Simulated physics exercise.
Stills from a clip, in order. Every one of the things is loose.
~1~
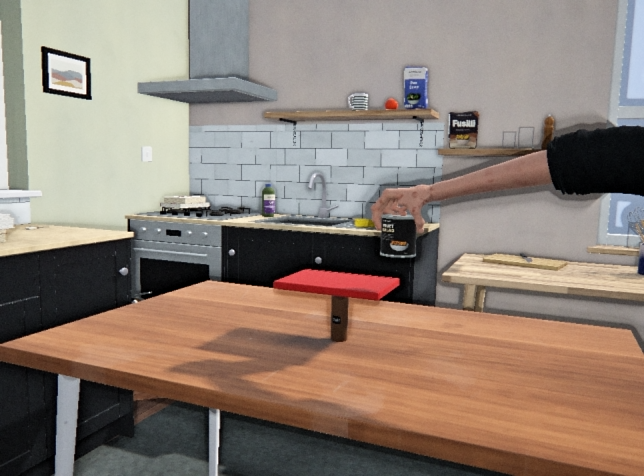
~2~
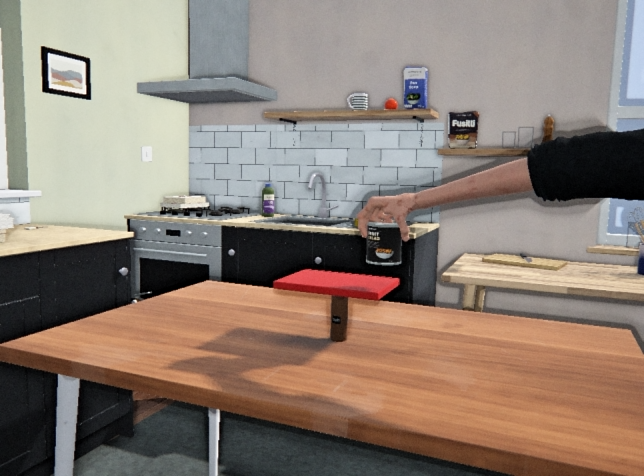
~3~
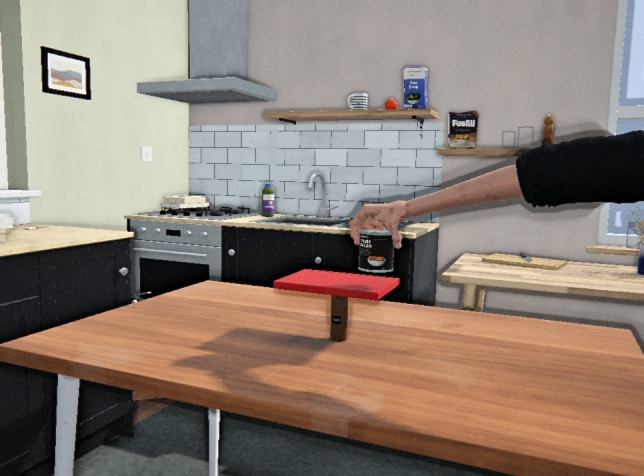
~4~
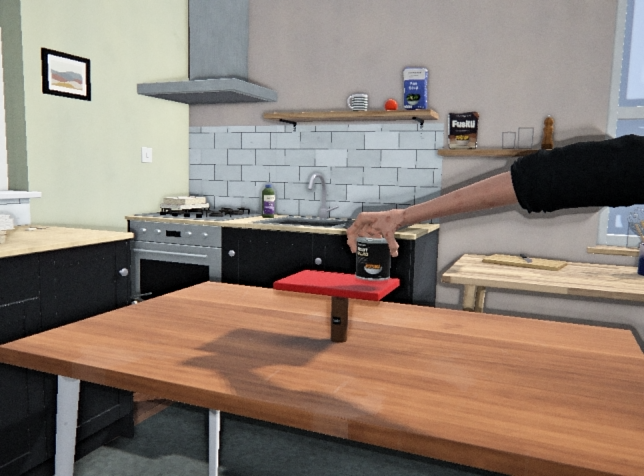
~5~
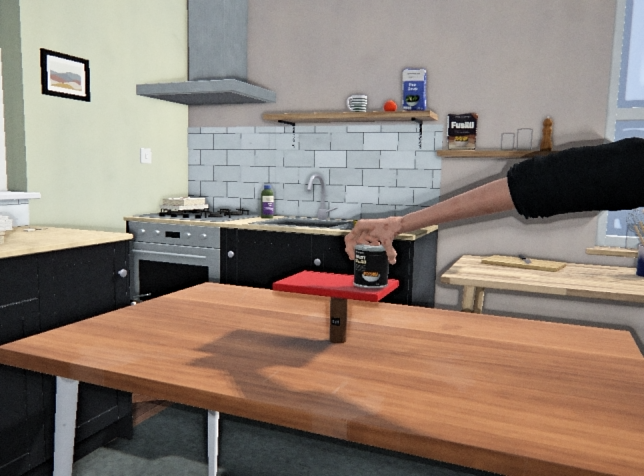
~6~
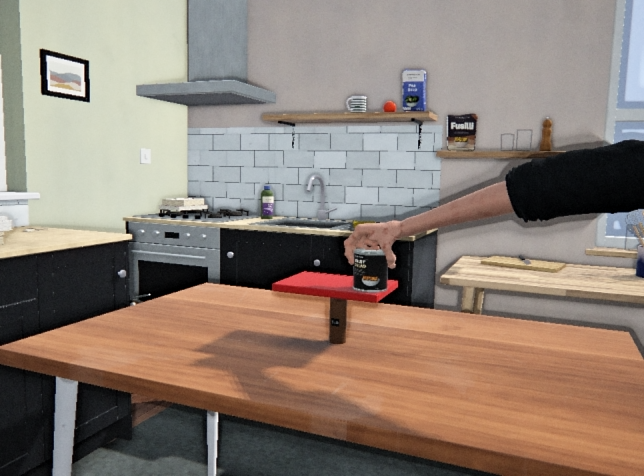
In a kitchen, a hand reached in from the right and lowered a black tin, moving it slightly left, onto the right side of a red lid perched above a wooden table.
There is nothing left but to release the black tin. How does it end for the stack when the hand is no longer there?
The stack breaks down.
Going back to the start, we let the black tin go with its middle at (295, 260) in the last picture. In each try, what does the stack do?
Topples.
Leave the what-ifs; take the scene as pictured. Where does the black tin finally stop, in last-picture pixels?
At about (420, 347).
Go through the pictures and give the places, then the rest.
In the first picture, coming down; black tin (399, 235); red lid (338, 283).
In the second picture, coming down; black tin (384, 243); red lid (338, 283).
In the third picture, coming down; black tin (377, 250); red lid (338, 283).
In the fourth picture, coming down; black tin (373, 258); red lid (338, 284).
In the fifth picture, coming down; black tin (371, 266); red lid (337, 285).
In the sixth picture, in place under the hand; black tin (371, 270); red lid (337, 286).
Then, 0.40 s after the last picture, black tin now fallen; red lid tipped 59° from how it was.
Then, 0.60 s after the last picture, red lid now fallen; brown shaker tipped 14° from how it was.
Then, 0.80 s after the last picture, brown shaker now fallen.
At rest, fallen, black tin, red lid and brown shaker. Seen from the same camera at the end, black tin near (420, 347). The stack gives way.
